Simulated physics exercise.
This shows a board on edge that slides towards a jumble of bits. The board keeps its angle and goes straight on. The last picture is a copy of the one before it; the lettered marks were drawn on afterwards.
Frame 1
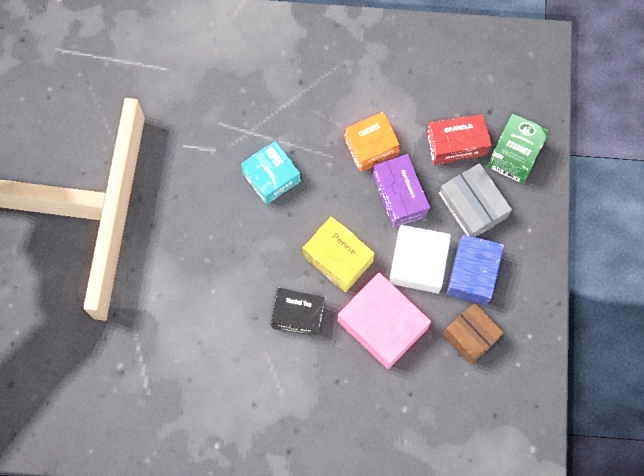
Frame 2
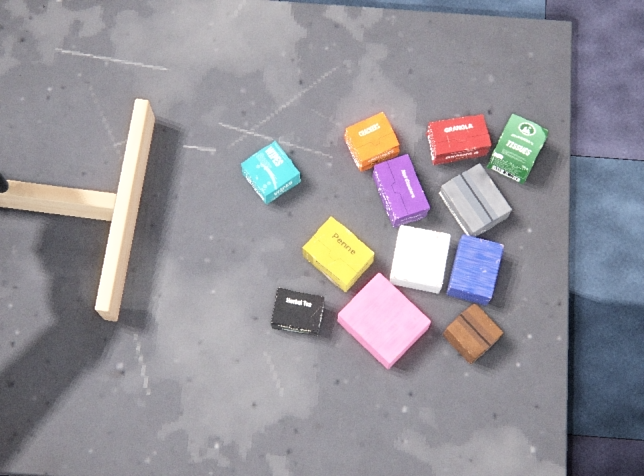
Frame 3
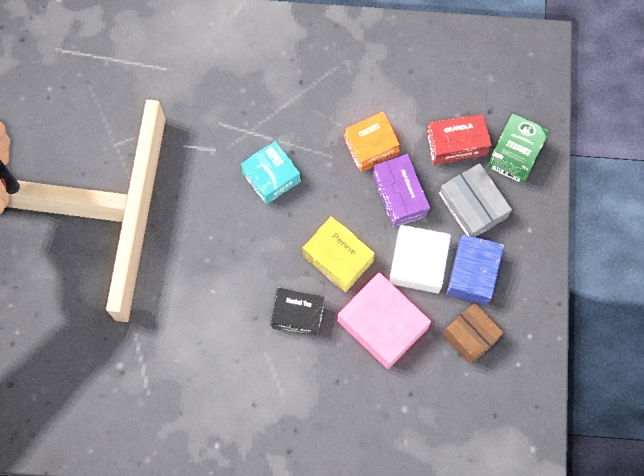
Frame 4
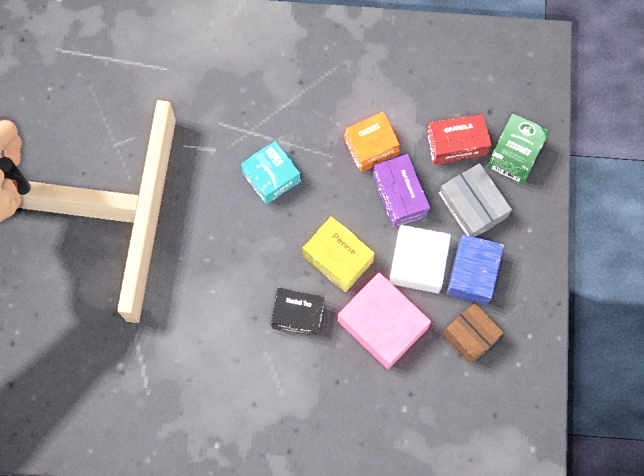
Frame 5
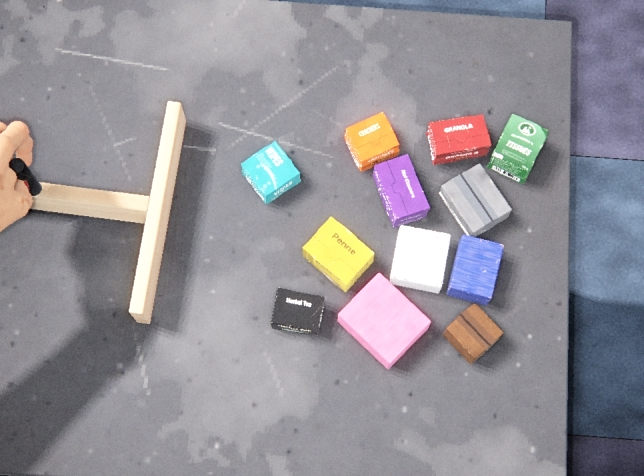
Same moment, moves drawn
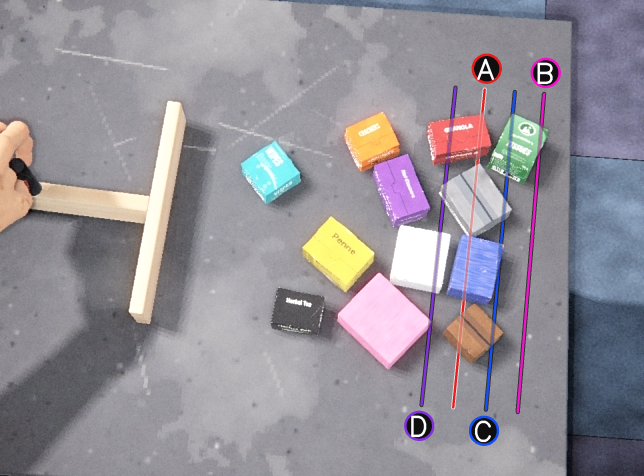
A hand slides a wooden board on edge rightward towards a jumble of colourful boxes.
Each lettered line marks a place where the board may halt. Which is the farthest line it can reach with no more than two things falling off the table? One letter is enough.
As far as mark D.
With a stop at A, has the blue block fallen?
By then, yes.
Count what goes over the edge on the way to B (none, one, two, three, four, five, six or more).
By then, six or more.
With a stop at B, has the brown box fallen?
Yes.
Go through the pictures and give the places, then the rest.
The first frame shows pink block (384, 321); orange packet (372, 142); white block (420, 259).
The second frame shows board (122, 202); red packet (458, 139).
The third frame shows board (133, 203); brown box (473, 334).
The fourth frame shows board (145, 204); turquoise box (271, 173).
The fifth frame shows board (156, 204); blue block (474, 270); grey box (475, 202); purple packet (400, 191).
On the marked copy, A at (470, 242); B at (531, 246); C at (501, 244); D at (439, 239).
With D. Early on, board (257, 212); turquoise box (304, 178); green box (518, 149).
Further on, board (361, 219); brown box (507, 345); blue block (509, 274).
At the end, board (438, 225); brown box over the edge; blue block over the edge; two fallen.
As for the rest, A drops four; B drops eight; C drops seven.
